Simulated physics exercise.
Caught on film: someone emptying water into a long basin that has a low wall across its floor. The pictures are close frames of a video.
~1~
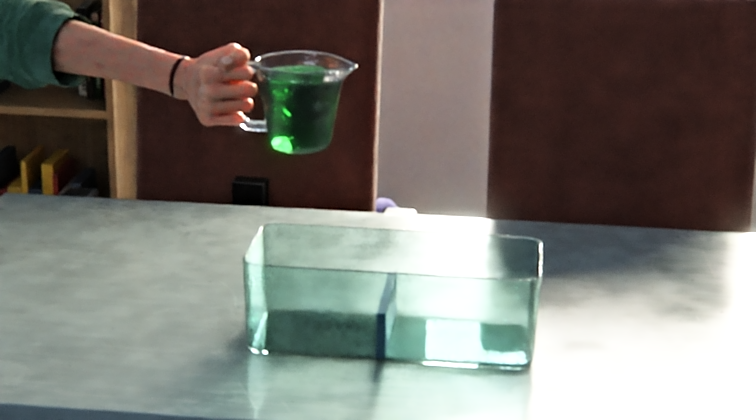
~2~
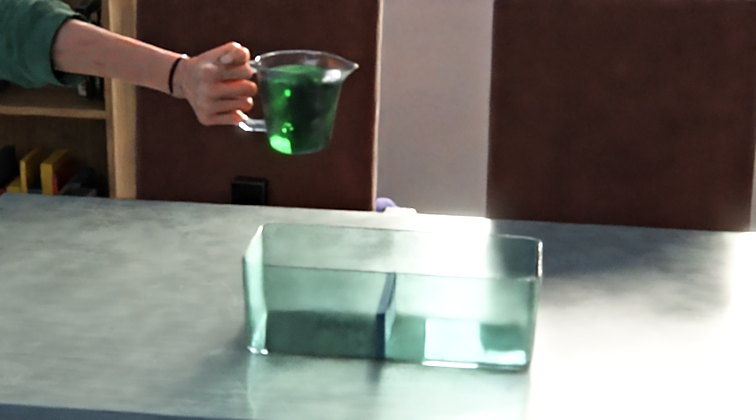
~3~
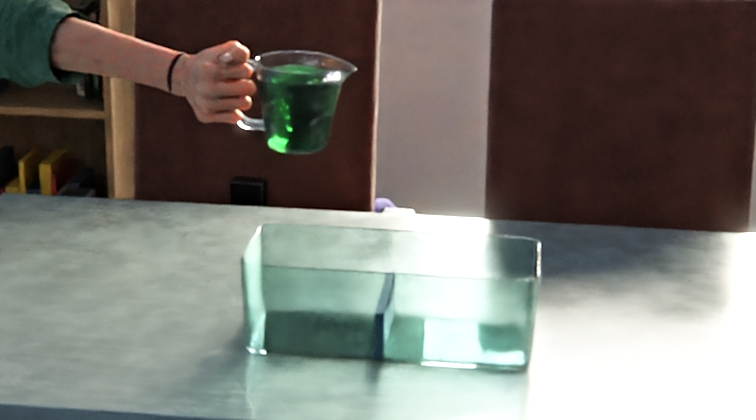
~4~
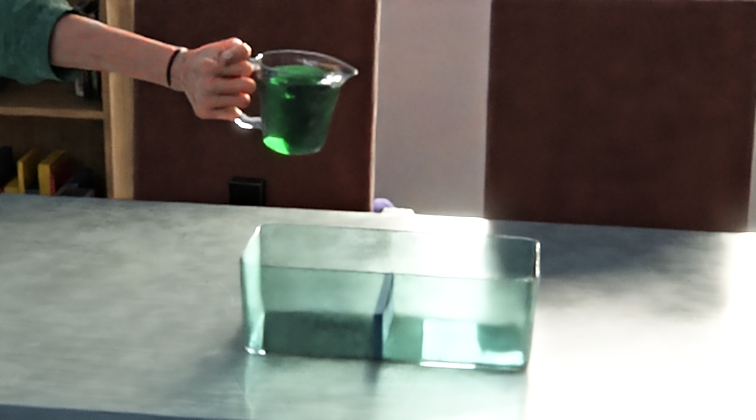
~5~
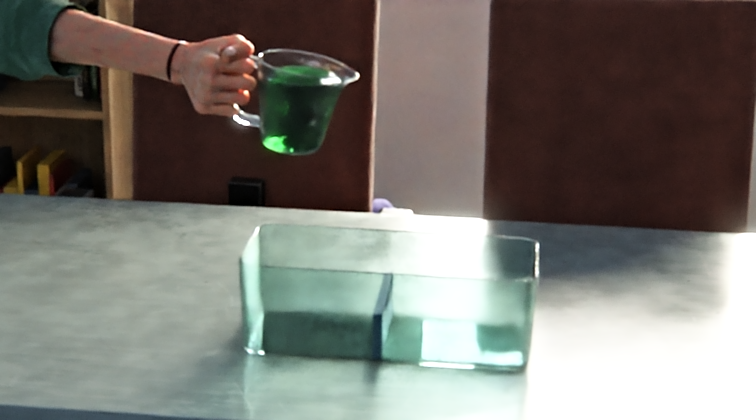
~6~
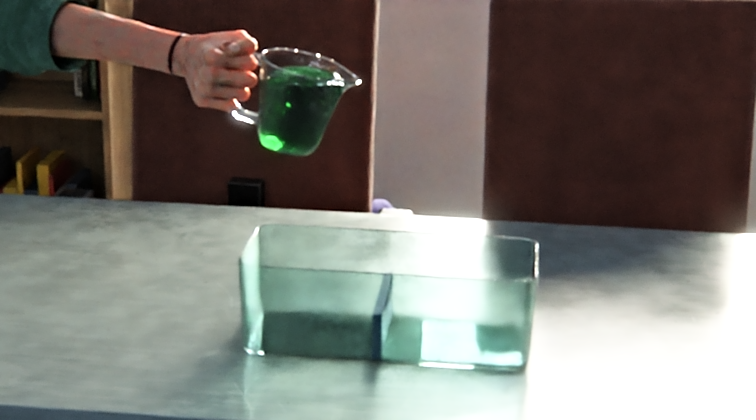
A hand in a green sleeve with a dark wristband holds a clear glass jug of green water above a grey table, seen from the front and slightly above. Below it sits a long glass basin with a low wall across its floor, with brown panels and a bookshelf behind. The hand slowly tilts the jug slightly rightward, the water shifting inside, while the view stays almost still.
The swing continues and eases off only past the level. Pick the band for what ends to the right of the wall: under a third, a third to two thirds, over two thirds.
In the end above two thirds is right of the wall.
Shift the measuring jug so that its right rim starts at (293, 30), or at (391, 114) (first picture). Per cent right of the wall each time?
First some 5, then 95 per cent.
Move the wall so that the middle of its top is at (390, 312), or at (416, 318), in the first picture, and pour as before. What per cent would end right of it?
In turn 80 and 35 in a hundred.
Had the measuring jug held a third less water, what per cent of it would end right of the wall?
About 65 per cent.
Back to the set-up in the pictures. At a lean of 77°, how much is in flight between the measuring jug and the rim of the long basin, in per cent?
It comes to 30 per cent or so.
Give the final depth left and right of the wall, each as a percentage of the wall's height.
Some 10 per cent left and 20 right.
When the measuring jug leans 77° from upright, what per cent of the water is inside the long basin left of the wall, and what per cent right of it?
Left about 0, right about 5.
A moment on, the measuring jug is tipped on its side and 63 per cent is still to pour, 0 is left of the wall and 6 right of it.
Next, the measuring jug is tipped right over and 9 per cent is still to pour, 5 is left of the wall and 64 right of it.
Then the measuring jug is tipped right over and 0 per cent is still to pour, 19 is left of the wall and 79 right of it.
Later the measuring jug is tipped right over and 0 per cent is still to pour, 19 is left of the wall and 79 right of it.
Finally, 19 per cent lies left of the wall, 79 right of it and 2 outside.
